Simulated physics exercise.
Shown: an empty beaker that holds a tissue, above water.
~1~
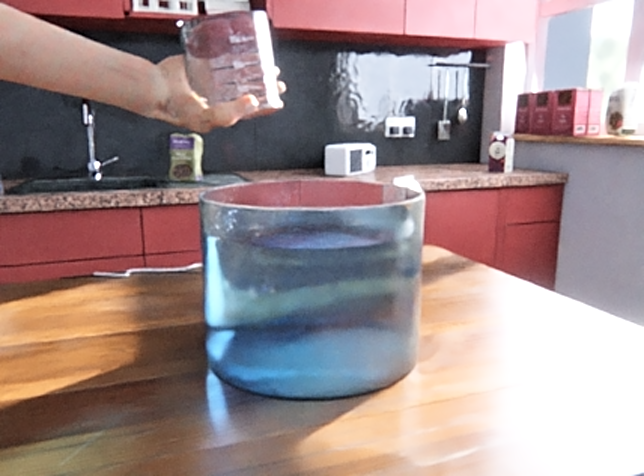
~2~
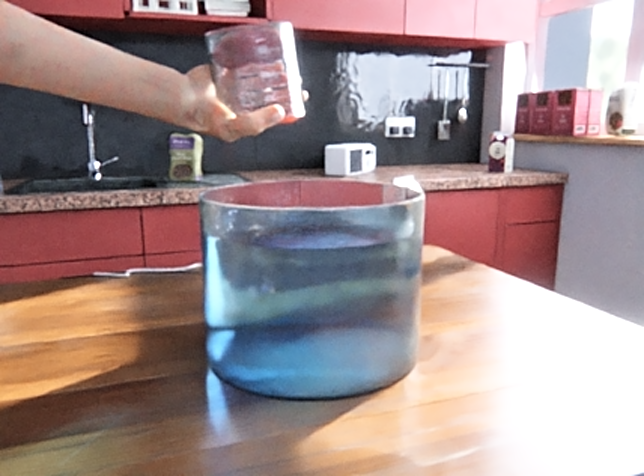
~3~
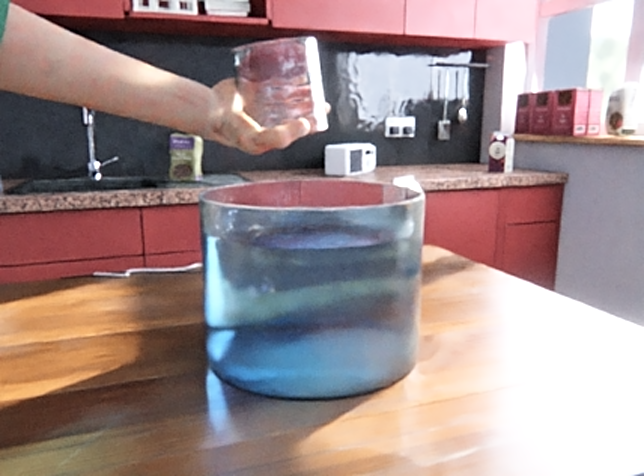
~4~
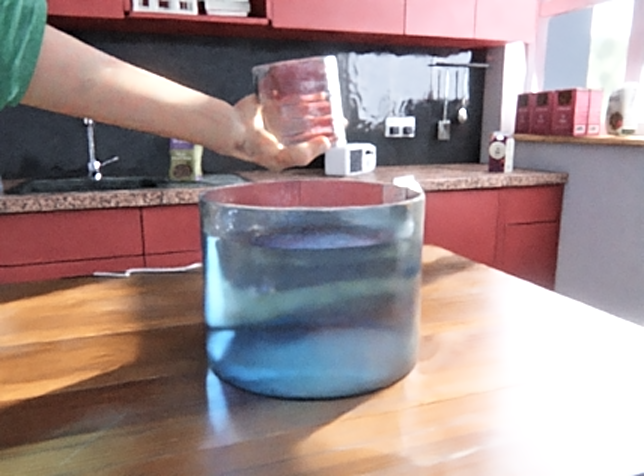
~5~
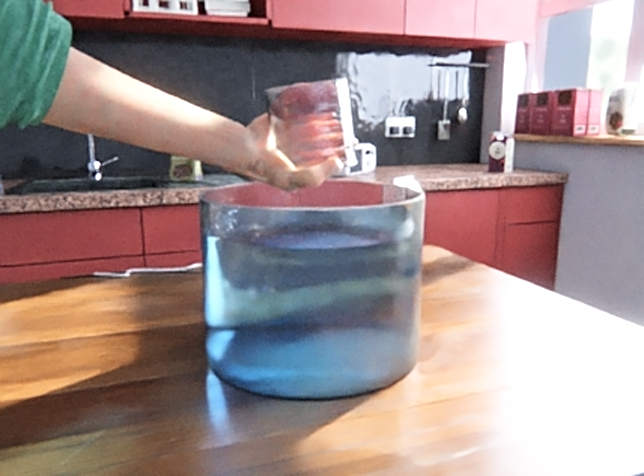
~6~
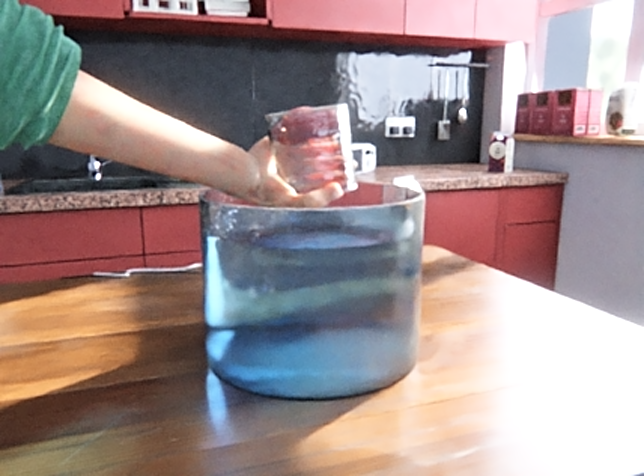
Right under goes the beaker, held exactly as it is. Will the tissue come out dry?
Under the surface the tissue remains untouched.
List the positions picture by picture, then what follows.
Beaker (230, 68) mouth down; above the big bowl, in the first picture.
Beaker (256, 77) mouth down; tissue (251, 46); coming down, in the second picture.
Beaker (280, 91) mouth down; lower, in the third picture.
Beaker (300, 108) mouth down; tissue (295, 78); lower still, in the fourth picture.
Beaker (311, 128) mouth down; close to the surface, in the fifth picture.
Beaker (311, 152) mouth down; tissue (307, 123); just over the surface, in the sixth picture.
Soon after, the beaker enters the water.
Later, air is trapped inside and holds the level down.
In the end, the beaker is under, still full of air, and the tissue is dry.
